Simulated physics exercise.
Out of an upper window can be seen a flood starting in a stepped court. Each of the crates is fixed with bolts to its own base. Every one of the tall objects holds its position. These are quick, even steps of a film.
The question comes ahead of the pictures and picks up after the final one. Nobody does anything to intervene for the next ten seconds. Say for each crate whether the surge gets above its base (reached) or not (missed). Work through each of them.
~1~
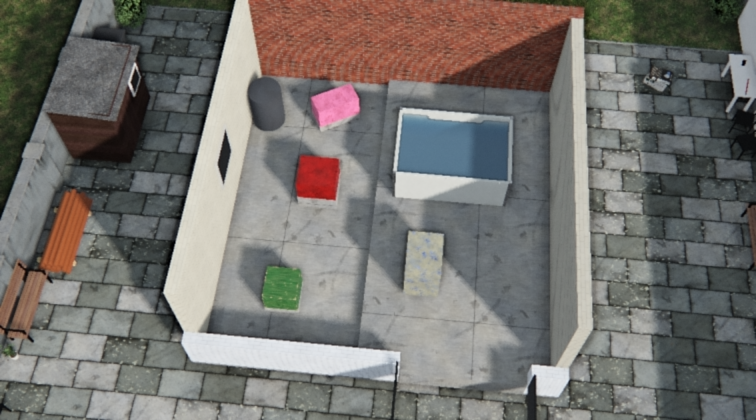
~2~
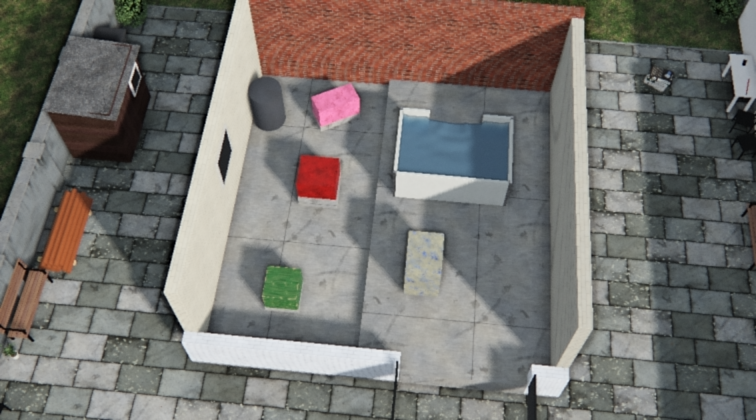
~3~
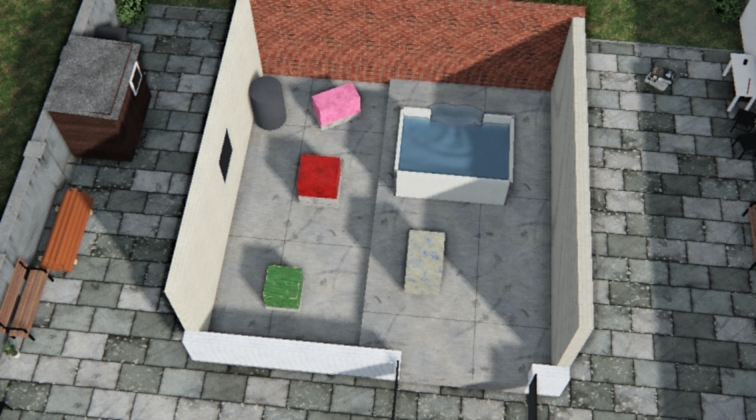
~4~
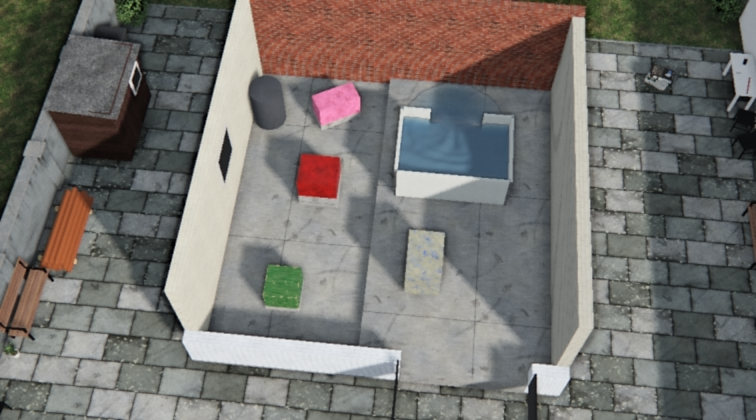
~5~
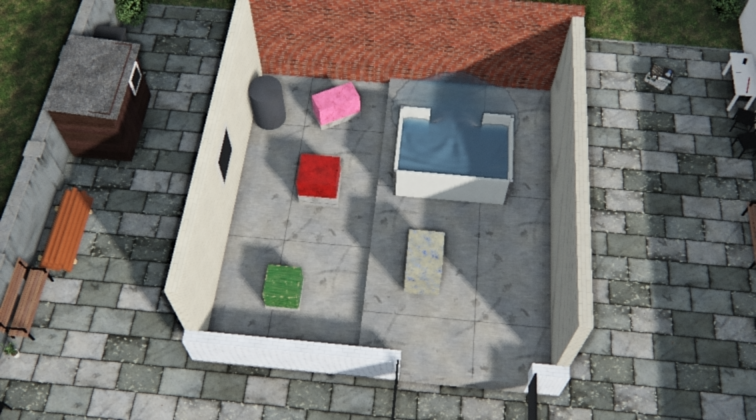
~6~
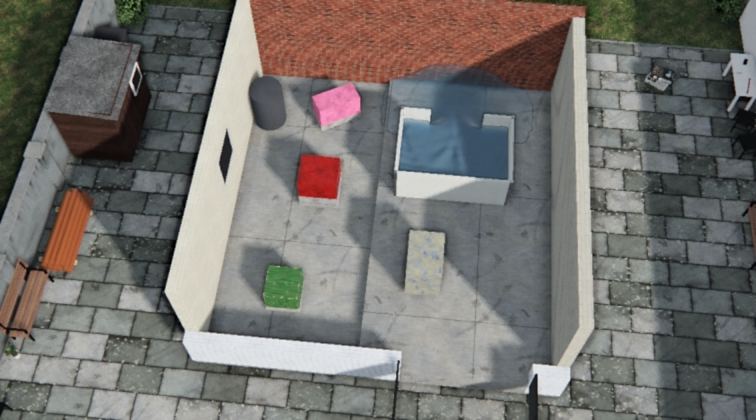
Red crate: Missed; green crate: Missed; pink crate: Reached.
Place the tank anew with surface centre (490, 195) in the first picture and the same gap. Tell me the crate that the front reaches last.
Green-painted one.
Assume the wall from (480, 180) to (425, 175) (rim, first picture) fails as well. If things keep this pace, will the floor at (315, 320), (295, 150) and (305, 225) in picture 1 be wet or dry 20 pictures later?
Soaked / unwetted / soaked.
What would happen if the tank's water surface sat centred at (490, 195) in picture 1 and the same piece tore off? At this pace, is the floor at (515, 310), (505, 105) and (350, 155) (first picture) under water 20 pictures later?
The first spot is not reached, the second inundated, and the third inundated.
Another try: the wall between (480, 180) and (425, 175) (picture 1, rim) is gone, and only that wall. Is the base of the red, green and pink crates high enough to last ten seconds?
My guess is red crate remains untouched, green crate goes wet, and pink crate remains untouched.
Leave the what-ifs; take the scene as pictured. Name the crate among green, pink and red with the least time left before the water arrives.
Note: The one in pink is first.
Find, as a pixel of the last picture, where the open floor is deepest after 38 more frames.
I would choose the pixel (262, 83).
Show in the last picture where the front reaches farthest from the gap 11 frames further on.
At roughly (263, 78).
A moment on, water covers 15 % of the floor; the red crate not reached, the green crate not reached, the pink crate water round its plinth.
Next, water covers 25 % of the floor; the red crate not reached, the green crate not reached, the pink crate water round its plinth.
Then, water covers 55 % of the floor; the red crate water round its plinth, the green crate not reached, the pink crate water round its plinth.
Later, water covers 80 % of the floor; the red crate water round its plinth, the green crate water round its plinth, the pink crate water round its plinth.
In the end, water covers 85 % of the floor; the red crate stayed above the water, the green crate stayed above the water, the pink crate was topped.
